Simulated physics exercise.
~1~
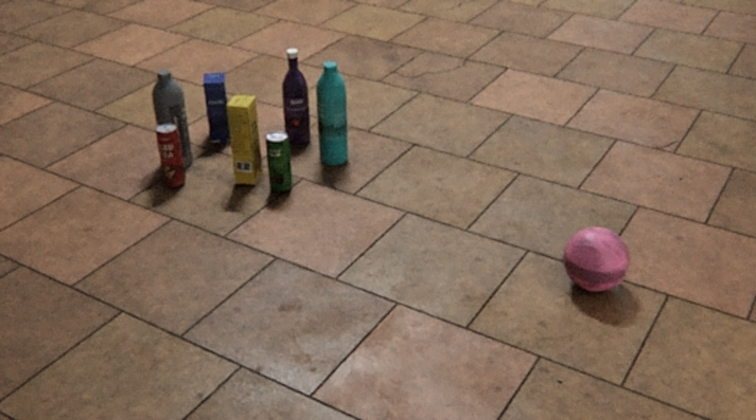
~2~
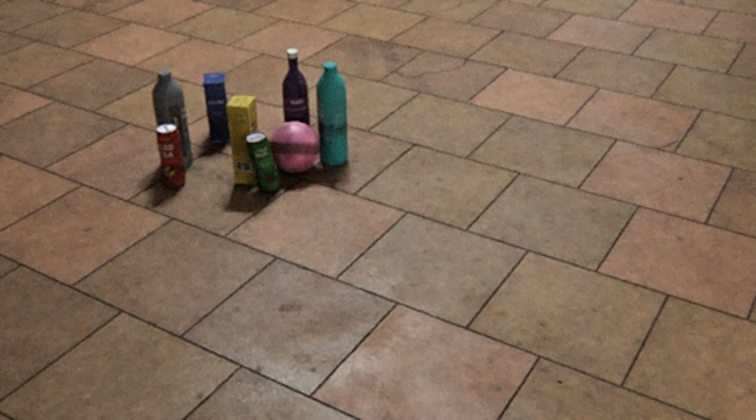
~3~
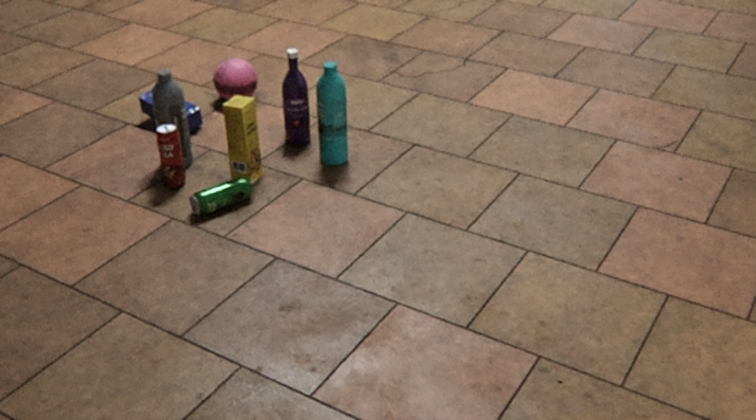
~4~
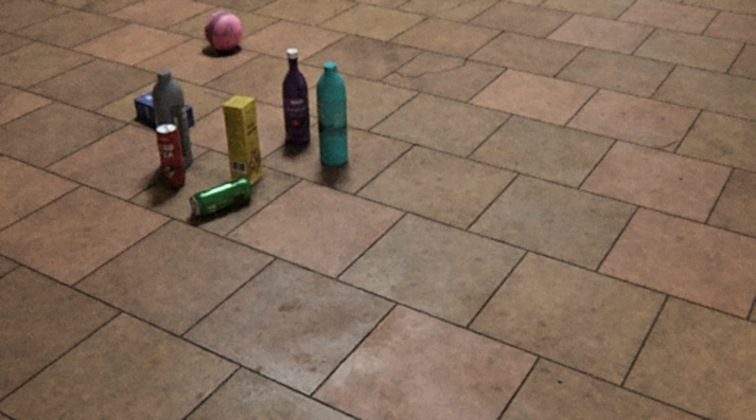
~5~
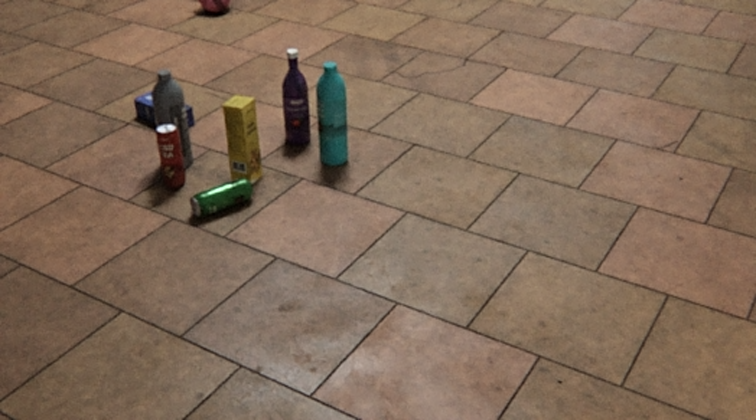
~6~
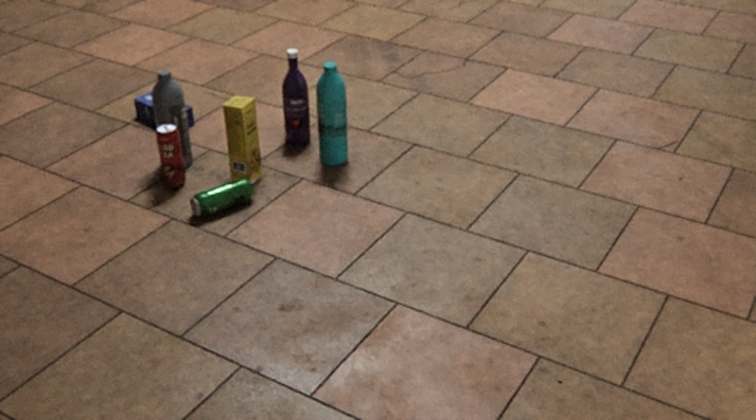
Pink ball rolling left into a group of bottles, cans and cartons, toppling green can and blue carton, then rolling out of view.
